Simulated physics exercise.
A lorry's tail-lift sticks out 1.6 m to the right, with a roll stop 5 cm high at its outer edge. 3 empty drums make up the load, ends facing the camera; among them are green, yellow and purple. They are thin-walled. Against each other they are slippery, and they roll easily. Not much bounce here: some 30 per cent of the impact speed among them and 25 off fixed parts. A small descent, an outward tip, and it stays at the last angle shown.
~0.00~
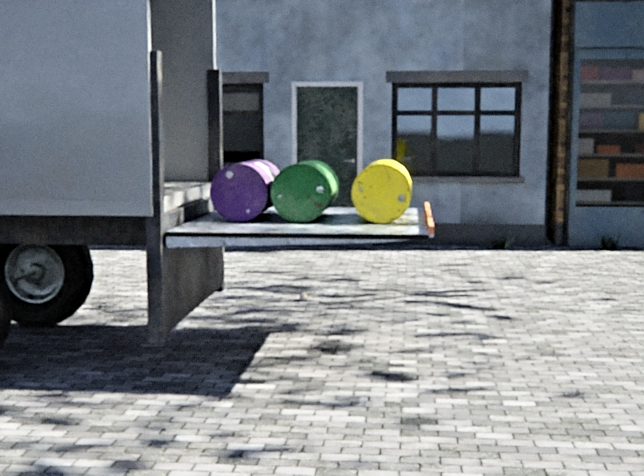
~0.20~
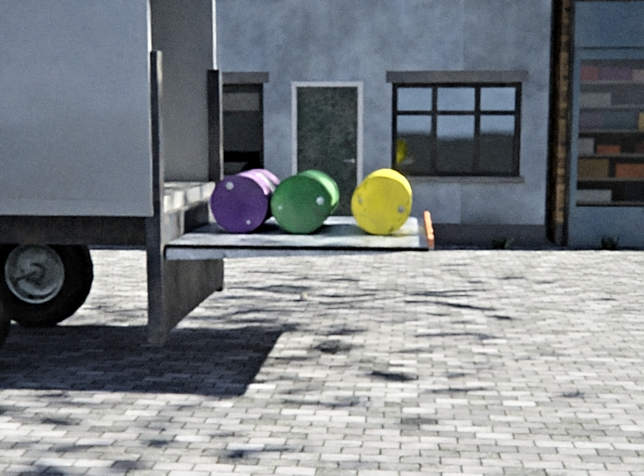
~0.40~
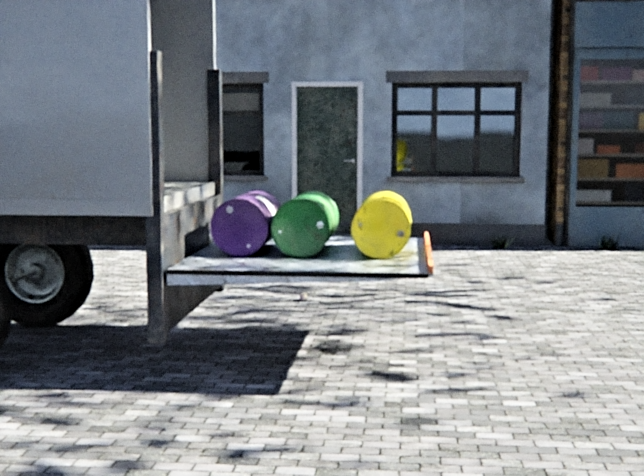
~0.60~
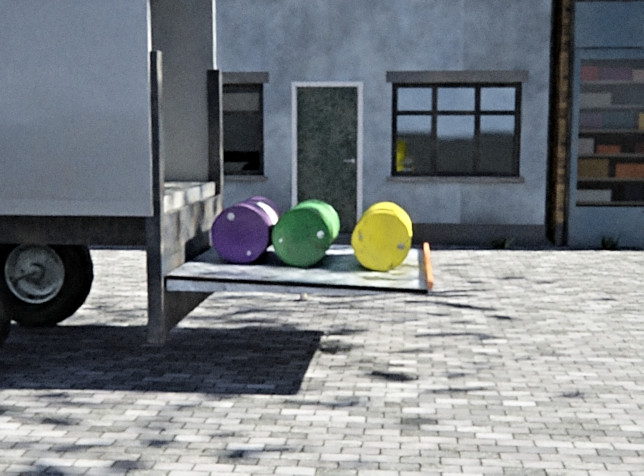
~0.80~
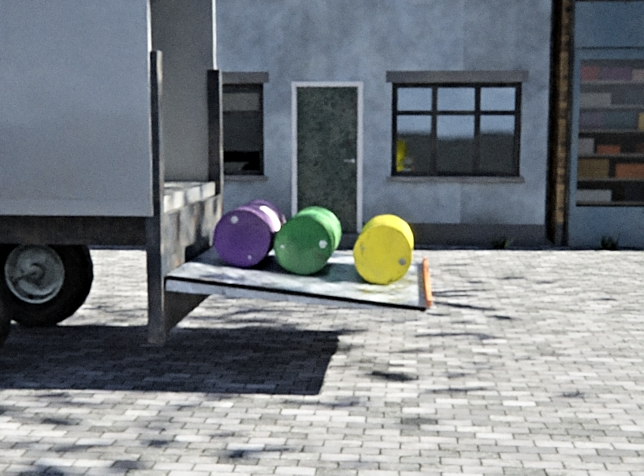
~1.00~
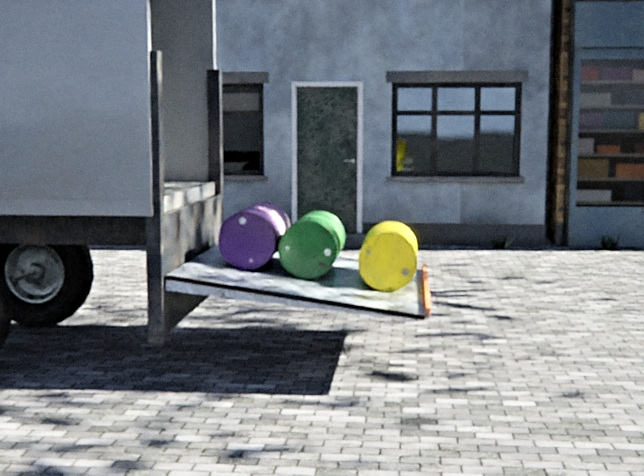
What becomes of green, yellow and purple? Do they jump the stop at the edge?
Green drum: Not over; yellow: Not over; purple: Not over.
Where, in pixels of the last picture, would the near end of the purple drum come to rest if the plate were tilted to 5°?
It would finish close to (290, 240) in the last picture.
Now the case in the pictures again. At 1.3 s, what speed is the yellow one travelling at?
Speed: Approx. 0.4 m/s.
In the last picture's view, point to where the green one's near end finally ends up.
Around (352, 257).
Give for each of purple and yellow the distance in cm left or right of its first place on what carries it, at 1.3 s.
Purple 15 cm right, yellow 15 cm right.
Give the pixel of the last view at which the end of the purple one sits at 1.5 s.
Its near end sits close to (275, 245).
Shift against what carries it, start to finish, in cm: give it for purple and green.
Values - purple 35, green 35.
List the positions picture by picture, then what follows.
In the first frame, green at (300, 193), yellow at (381, 194), purple at (238, 193); plate level; stop at (431, 231); 3 of the 3 make up the bottom layer on the plate.
In the second frame, green at (300, 205), yellow at (381, 205), purple at (238, 204); plate level.
In the third frame, green at (300, 229), yellow at (381, 230), purple at (238, 228); plate level.
In the fourth frame, green at (301, 238), yellow at (381, 242), purple at (239, 235); plate tilted 2°; stop at (431, 285).
In the fifth frame, green at (302, 246), yellow at (383, 256), purple at (241, 239); plate tilted 6°.
In the sixth frame, green at (307, 251), yellow at (388, 263), purple at (246, 241); plate tilted 8°; stop at (428, 312).
After 1.3 s, green is on the plate, 70 cm from the stop, rolling right; yellow is on the plate, 15 cm from the stop, rolling right; purple is on the plate, 115 cm from the stop, rolling right; 0 gone from the plate.
After 1.5 s, green is on the plate, 60 cm from the stop, rolling right; yellow is on the plate, 10 cm from the stop, rolling right; purple is on the plate, 105 cm from the stop, rolling right; 0 gone from the plate.
At rest (1.8 s), green is on the plate, 50 cm from the stop; yellow is on the plate, 10 cm from the stop; purple is on the plate, 90 cm from the stop; 0 gone from the plate.
